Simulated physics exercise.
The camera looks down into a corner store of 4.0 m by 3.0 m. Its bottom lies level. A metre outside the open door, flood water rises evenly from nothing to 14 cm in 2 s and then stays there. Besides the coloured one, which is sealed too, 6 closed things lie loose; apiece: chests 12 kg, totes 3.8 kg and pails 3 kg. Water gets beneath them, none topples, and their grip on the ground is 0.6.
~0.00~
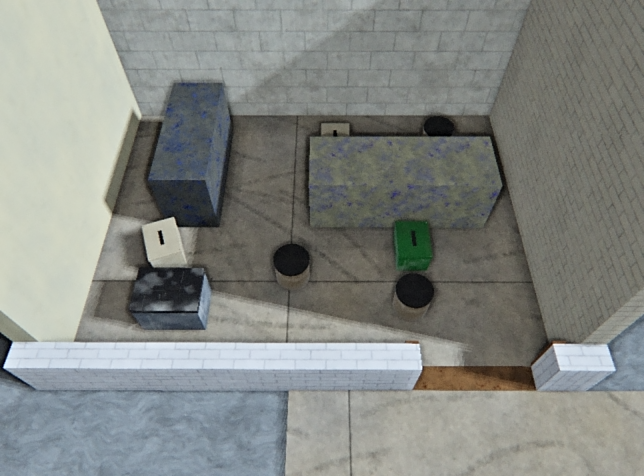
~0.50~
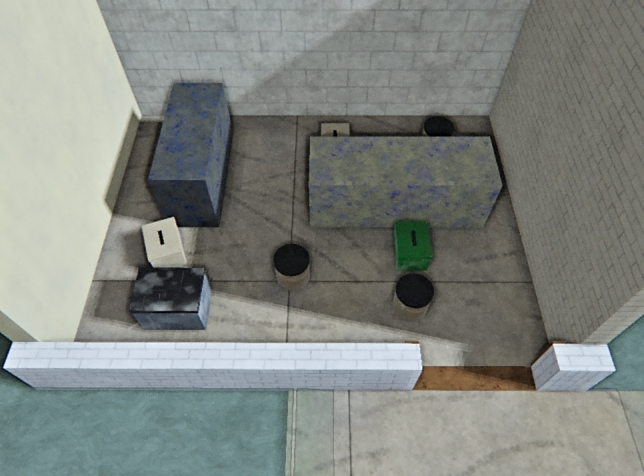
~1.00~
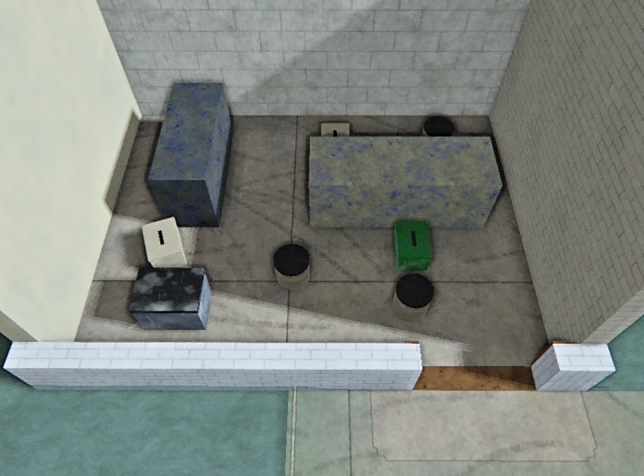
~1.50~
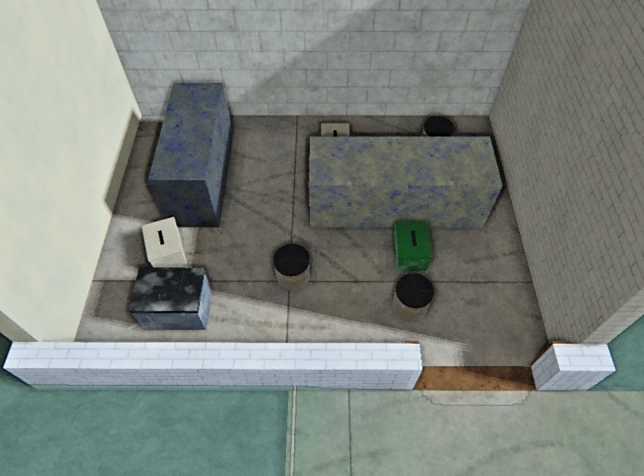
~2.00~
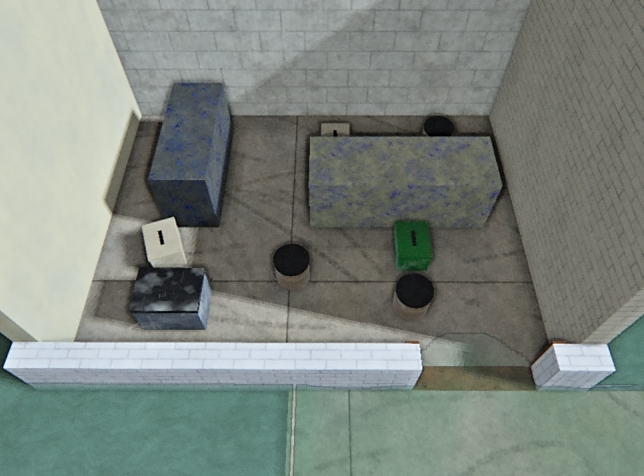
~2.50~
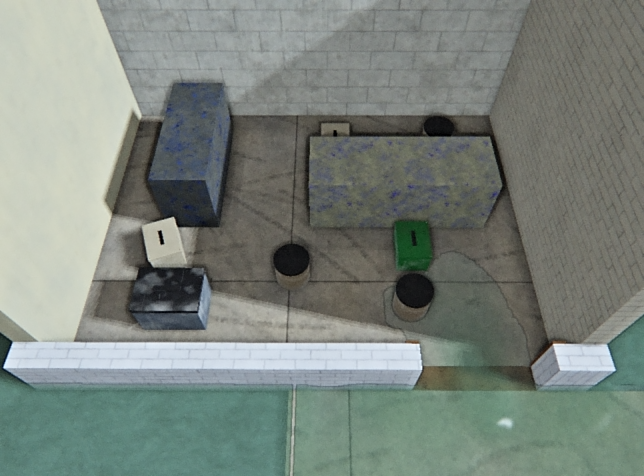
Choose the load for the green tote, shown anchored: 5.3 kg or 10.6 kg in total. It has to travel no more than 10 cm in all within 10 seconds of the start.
Verdict: Neither weight holds it.
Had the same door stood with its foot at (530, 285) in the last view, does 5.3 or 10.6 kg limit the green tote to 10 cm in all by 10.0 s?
Then neither load is enough.
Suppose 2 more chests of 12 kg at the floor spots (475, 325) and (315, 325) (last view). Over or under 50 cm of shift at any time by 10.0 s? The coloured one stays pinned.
In turn: Over, under.
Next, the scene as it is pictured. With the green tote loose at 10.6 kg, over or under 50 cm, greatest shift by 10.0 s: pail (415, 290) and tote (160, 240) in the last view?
In turn: Over, past it.
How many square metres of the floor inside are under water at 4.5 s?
About 4.5 m2.
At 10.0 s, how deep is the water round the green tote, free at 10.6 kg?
Roughly 6 cm.
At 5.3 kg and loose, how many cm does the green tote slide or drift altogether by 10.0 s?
Some 250 cm in all.
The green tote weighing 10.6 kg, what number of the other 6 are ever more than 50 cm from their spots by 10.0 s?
2 of them.
After 3.5 s the green tote would be 13 cm from its start with 5.3 kg and 1 cm from its start with 10.6 kg; 6 cm of water round it then.
After 4.5 s the green tote would be 70 cm from its start with 5.3 kg and 32 cm from its start with 10.6 kg; 7 cm of water round it then.
After 7.0 s the green tote would be 185 cm from its start with 5.3 kg and 81 cm from its start with 10.6 kg; 5 cm of water round it then.
After 10.0 s the green tote would be 246 cm from its start with 5.3 kg and 92 cm from its start with 10.6 kg; 6 cm of water round it then.
